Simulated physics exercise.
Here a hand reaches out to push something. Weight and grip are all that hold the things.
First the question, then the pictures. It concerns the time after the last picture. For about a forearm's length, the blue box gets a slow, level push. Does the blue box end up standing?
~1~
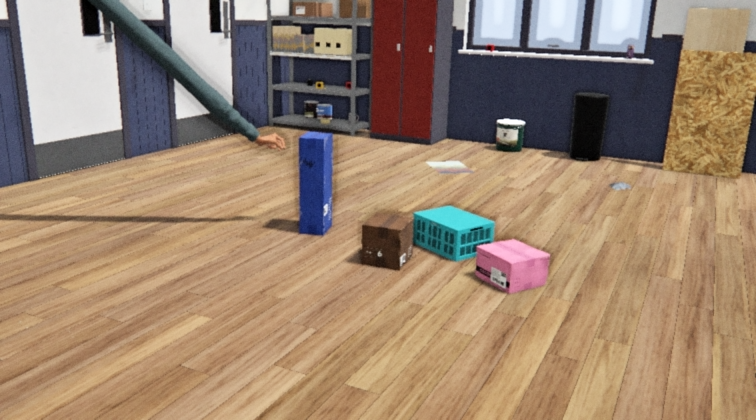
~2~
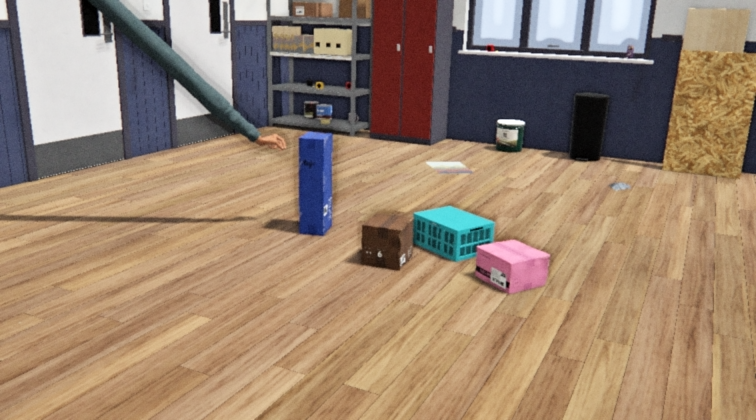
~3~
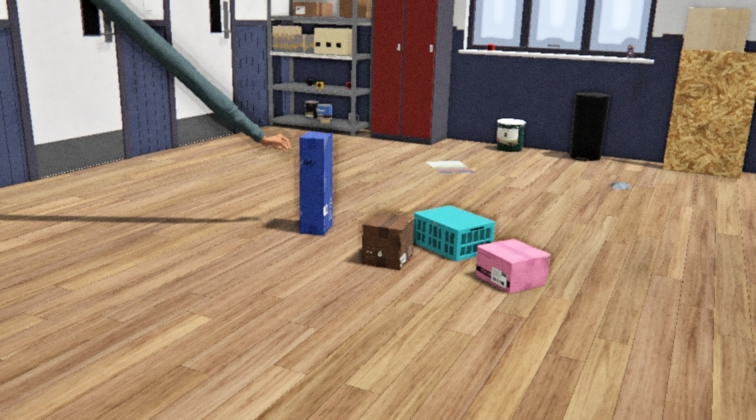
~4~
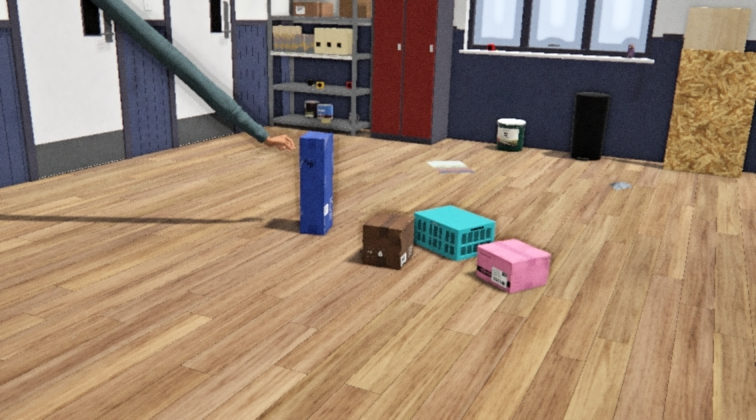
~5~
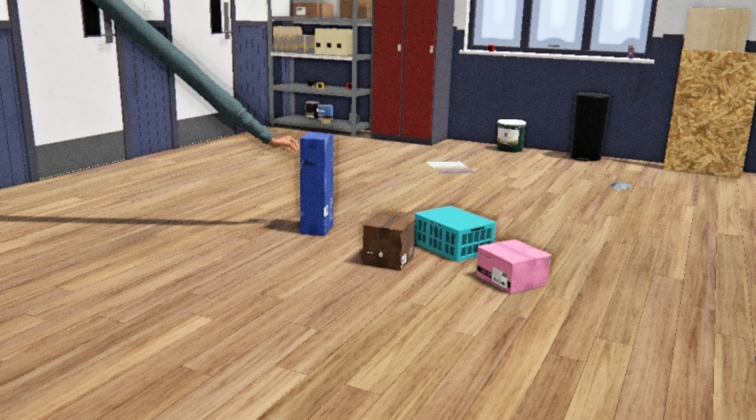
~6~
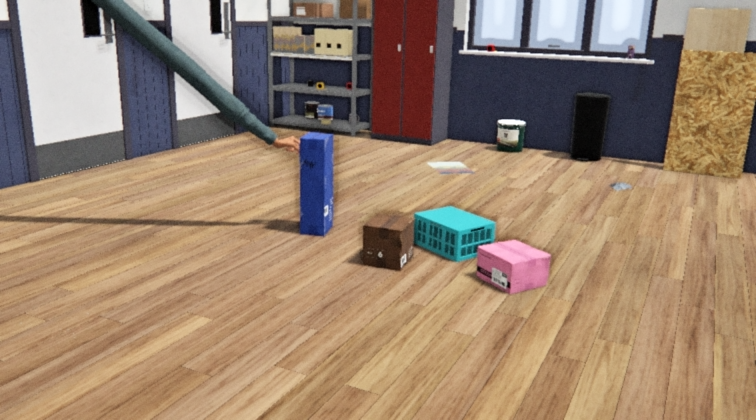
No.
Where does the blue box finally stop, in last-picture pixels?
End point in the final view: About (382, 211).
Then, 1.00 s past the last view, blue box rocked 28° from its first pose near (340, 185).
Then, 1.40 s past the last view, blue box rocked 75° from its first pose near (372, 207).
Finally, down or leaning hard on the floor, blue box. Final places as the last picture's camera would see them, blue box near (381, 211).
